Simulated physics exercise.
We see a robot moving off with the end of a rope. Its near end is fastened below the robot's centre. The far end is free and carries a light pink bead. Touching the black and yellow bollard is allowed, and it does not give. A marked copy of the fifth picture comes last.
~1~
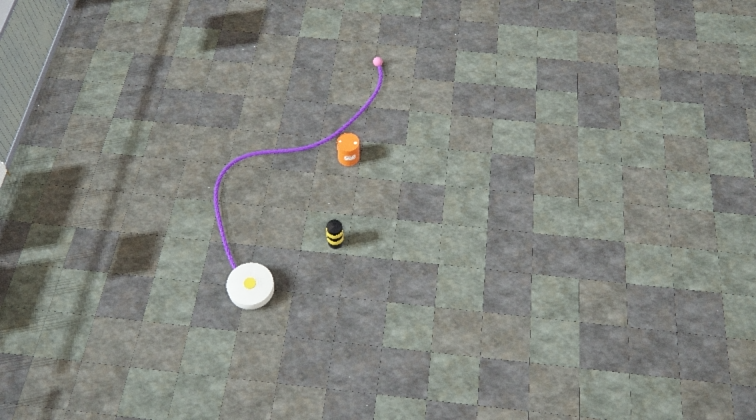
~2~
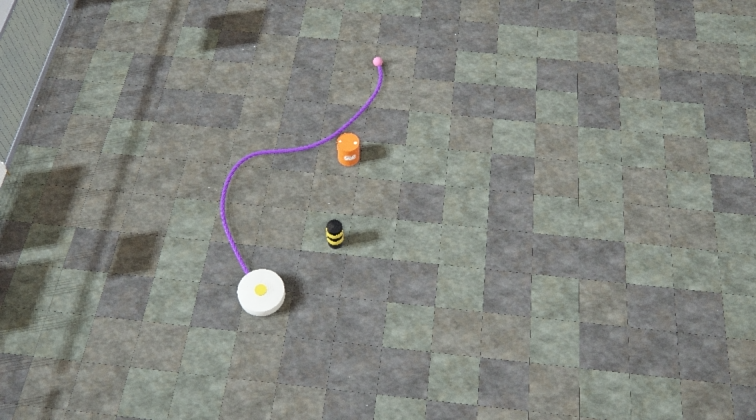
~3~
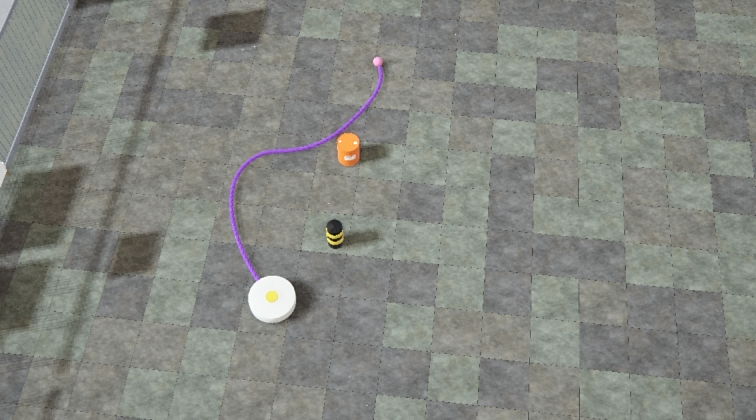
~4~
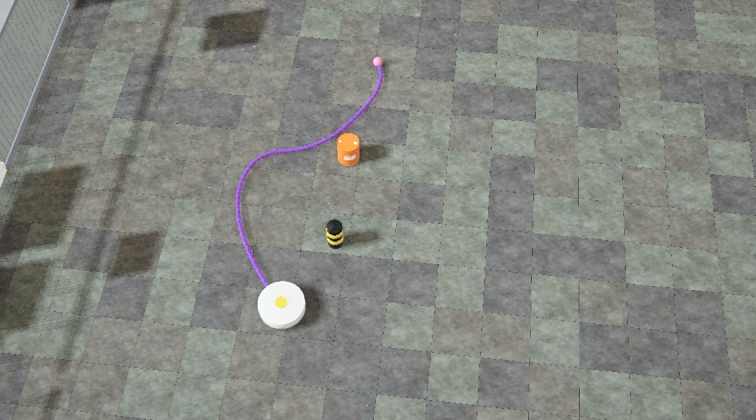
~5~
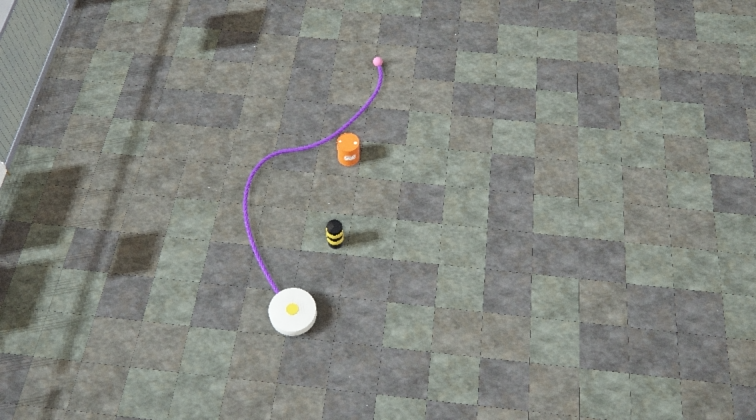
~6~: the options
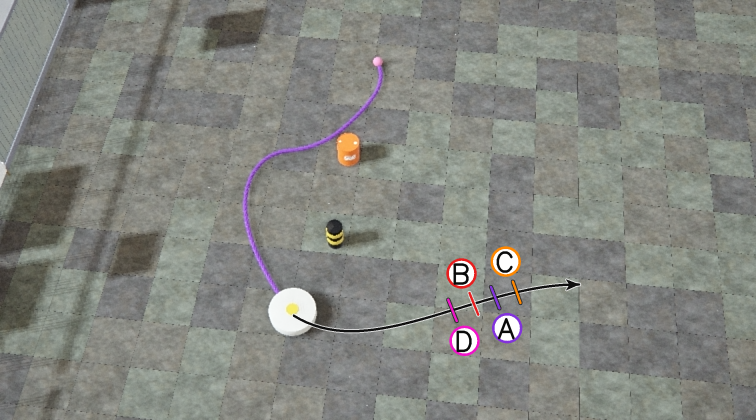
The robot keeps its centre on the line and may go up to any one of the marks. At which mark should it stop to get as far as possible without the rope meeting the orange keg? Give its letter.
Up to mark D.
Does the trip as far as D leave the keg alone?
Yes.
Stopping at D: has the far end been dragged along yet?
No.
On the marked copy, A at (495, 298); B at (474, 304); C at (517, 292); D at (452, 310); the route from (294, 316) via (442, 313) to (579, 285).
Taking D. A third of the way, robot (348, 328), middle of the rope (281, 176), free end (378, 62).
Two thirds of the way, robot (405, 320), middle of the rope (297, 186), free end (378, 62).
When it is over, robot (453, 307), middle of the rope (321, 197), free end (378, 62); only the bollard has been touched, if anything.
As for the rest, A brings the rope against the keg; B brings the rope against the keg; C brings the rope against the keg.
